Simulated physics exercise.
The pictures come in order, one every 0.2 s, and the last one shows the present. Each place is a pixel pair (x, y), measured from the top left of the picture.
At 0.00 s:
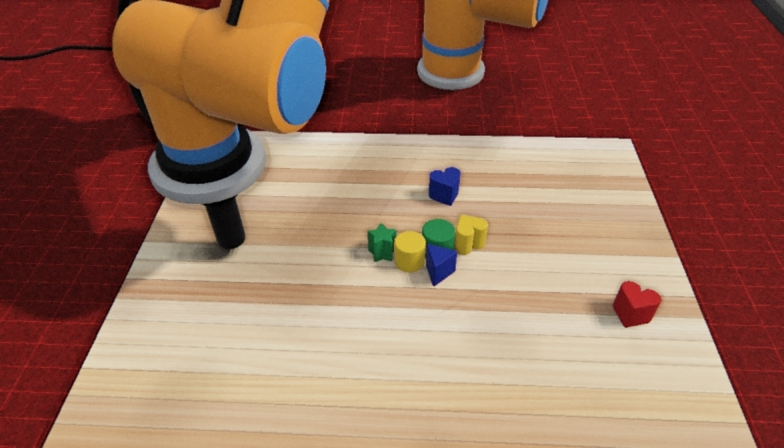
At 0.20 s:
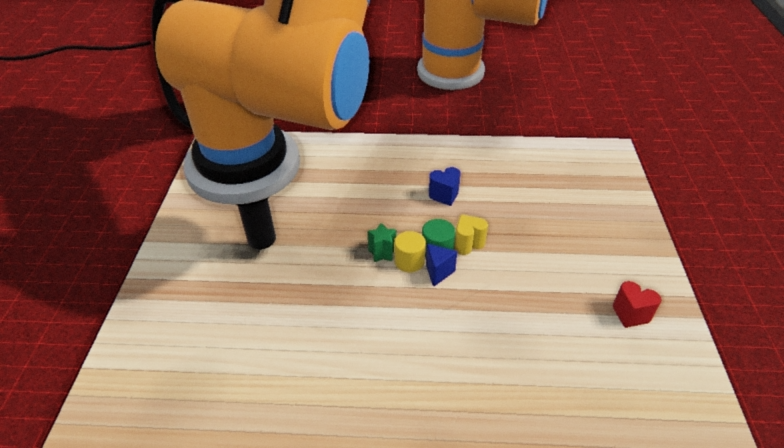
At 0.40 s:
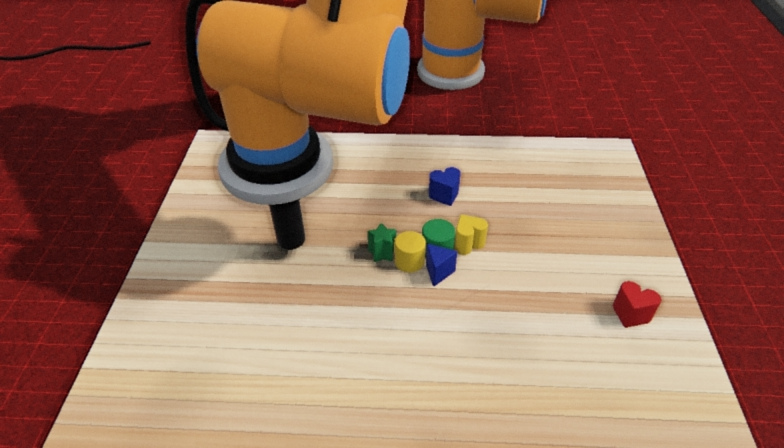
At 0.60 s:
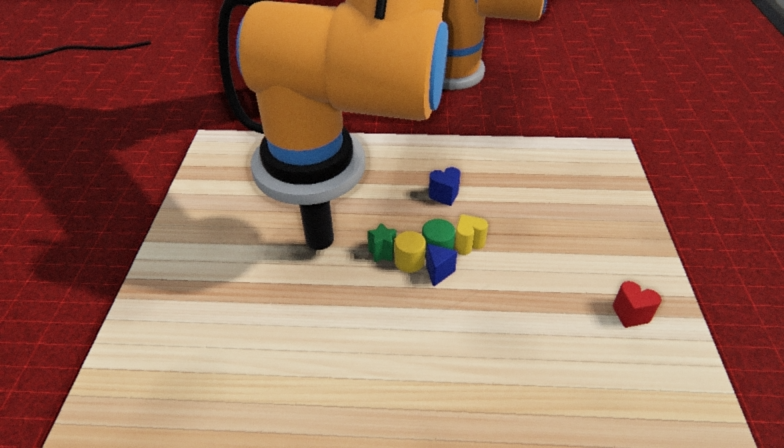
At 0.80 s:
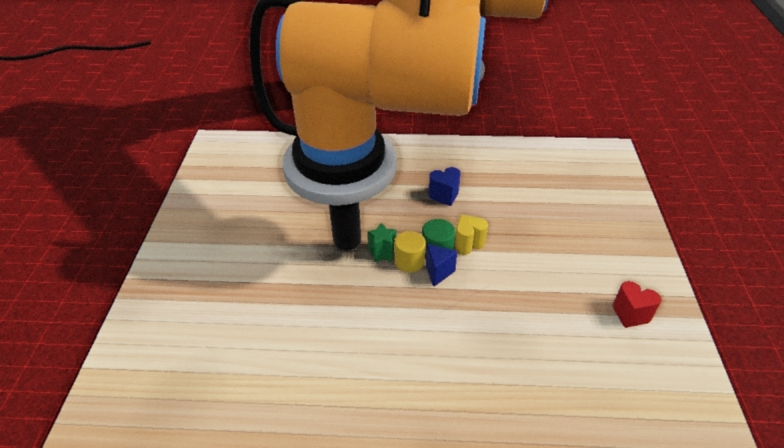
Orange robot arm moving its black rod steadily right across a wooden board, nearing a still cluster of small coloured blocks.
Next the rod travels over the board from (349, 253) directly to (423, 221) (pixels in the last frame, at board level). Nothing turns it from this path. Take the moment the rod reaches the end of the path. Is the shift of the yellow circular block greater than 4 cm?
The answer is no.
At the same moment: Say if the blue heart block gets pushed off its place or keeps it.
The blue heart block keeps its place.
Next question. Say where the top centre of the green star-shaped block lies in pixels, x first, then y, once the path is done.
Located at (419, 221).
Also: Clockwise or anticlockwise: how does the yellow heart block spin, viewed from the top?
Seen from above, its turn is counter-clockwise.
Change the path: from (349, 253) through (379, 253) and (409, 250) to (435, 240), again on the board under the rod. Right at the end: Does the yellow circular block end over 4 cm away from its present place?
The answer is yes.
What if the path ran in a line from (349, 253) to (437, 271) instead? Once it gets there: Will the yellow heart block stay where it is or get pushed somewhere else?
In the end it has been moved.
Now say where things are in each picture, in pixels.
The first frame shows lower end of the rod at (232, 241), tops of blocks, green star-shaped block at (382, 233), yellow circular block at (410, 241), green circular block at (439, 229), blue heart block at (446, 176), yellow heart block at (471, 224).
The second frame shows rod at (262, 241), blocks as before.
The third frame shows rod at (292, 241), blocks as before.
The fourth frame shows rod at (320, 241), blocks as before.
The fifth frame shows rod at (347, 242), green star-shaped block at (382, 233), yellow circular block at (410, 241), green circular block at (439, 229), blue heart block at (446, 176), yellow heart block at (471, 224).
What follows on the original path. Halfway along, rod at (387, 225); green star-shaped block at (407, 227), turned 60° clockwise; yellow circular block at (416, 245).
At the end, rod at (423, 210); green star-shaped block at (419, 221), turned 110° clockwise; yellow circular block at (416, 245); green circular block at (446, 232); blue heart block not moved; yellow heart block at (475, 225), turned 20° anticlockwise.
